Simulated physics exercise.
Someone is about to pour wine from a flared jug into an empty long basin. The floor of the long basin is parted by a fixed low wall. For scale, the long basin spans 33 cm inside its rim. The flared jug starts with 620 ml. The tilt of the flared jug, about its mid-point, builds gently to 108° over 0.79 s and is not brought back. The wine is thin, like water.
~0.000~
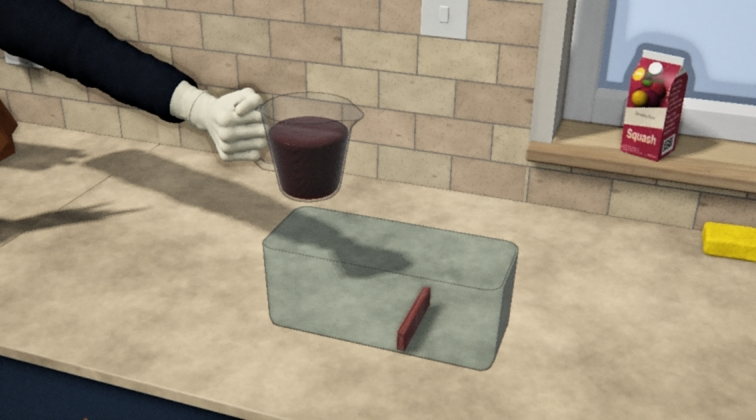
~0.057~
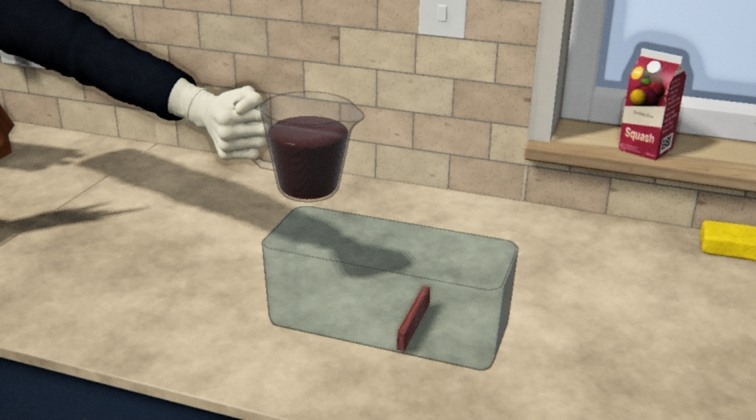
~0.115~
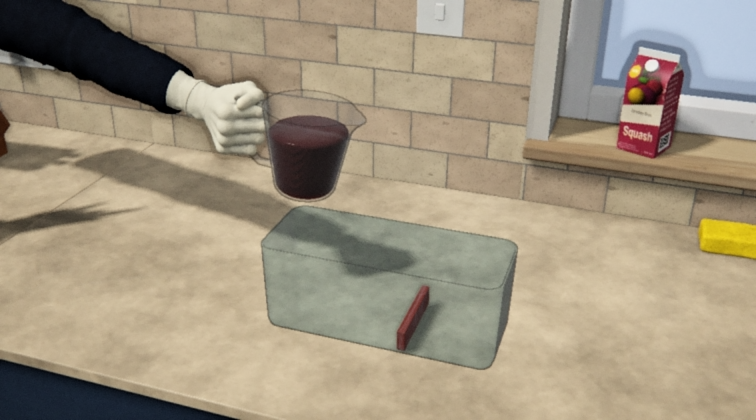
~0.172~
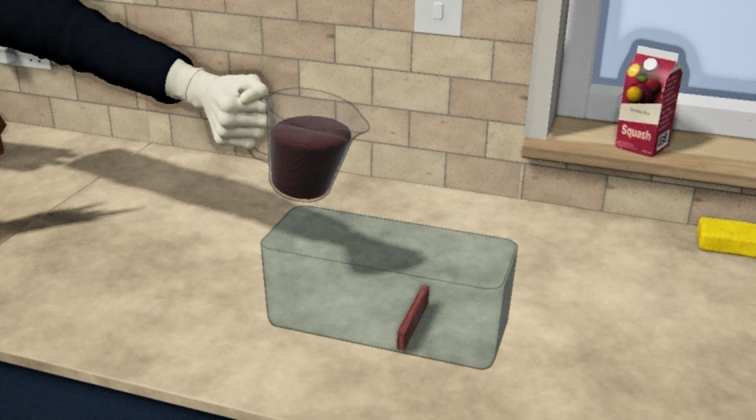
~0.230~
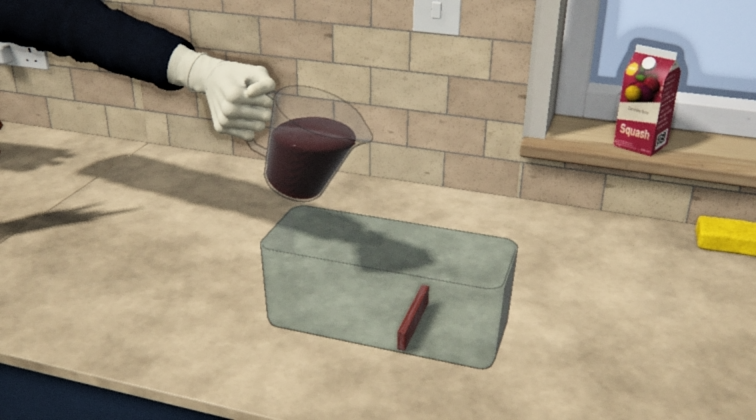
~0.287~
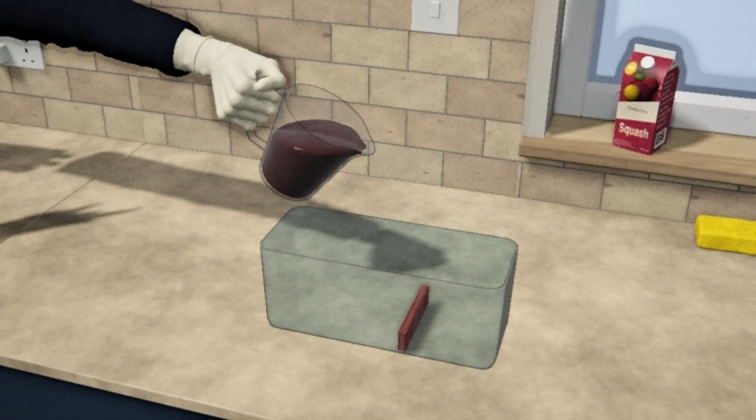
On a kitchen worktop, a white-gloved hand gradually tilting a clear flared jug of dark red wine rightward above a long basin.
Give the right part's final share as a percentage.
Roughly 18 per cent is past the wall.
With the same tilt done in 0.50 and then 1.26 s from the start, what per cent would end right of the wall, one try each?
First 15, then 25 per cent.
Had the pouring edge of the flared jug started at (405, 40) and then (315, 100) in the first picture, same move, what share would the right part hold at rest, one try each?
In turn about 70 and 20 per cent.
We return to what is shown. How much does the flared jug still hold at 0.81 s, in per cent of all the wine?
Near 7 in a hundred.
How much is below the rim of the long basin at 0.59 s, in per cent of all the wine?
About 22 per cent.
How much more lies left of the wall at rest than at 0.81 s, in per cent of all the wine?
Some 3 per cent.
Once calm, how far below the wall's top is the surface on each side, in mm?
Some 12 mm on the left and 24 mm on the right.
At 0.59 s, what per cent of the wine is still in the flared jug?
Near 54 in a hundred.
After 0.59 s the tilt is 91° and 54 per cent is still to pour, 18 is left of the wall and 4 right of it.
After 0.81 s the tilt is 108° and 7 per cent is still to pour, 76 is left of the wall and 10 right of it.
After 1.04 s the tilt is 108° and 0 per cent is still to pour, 83 is left of the wall and 14 right of it.
After 1.29 s the tilt is 108° and 0 per cent is still to pour, 80 is left of the wall and 17 right of it.
In the end 79 per cent lies left of the wall, 18 right of it and 2 outside.
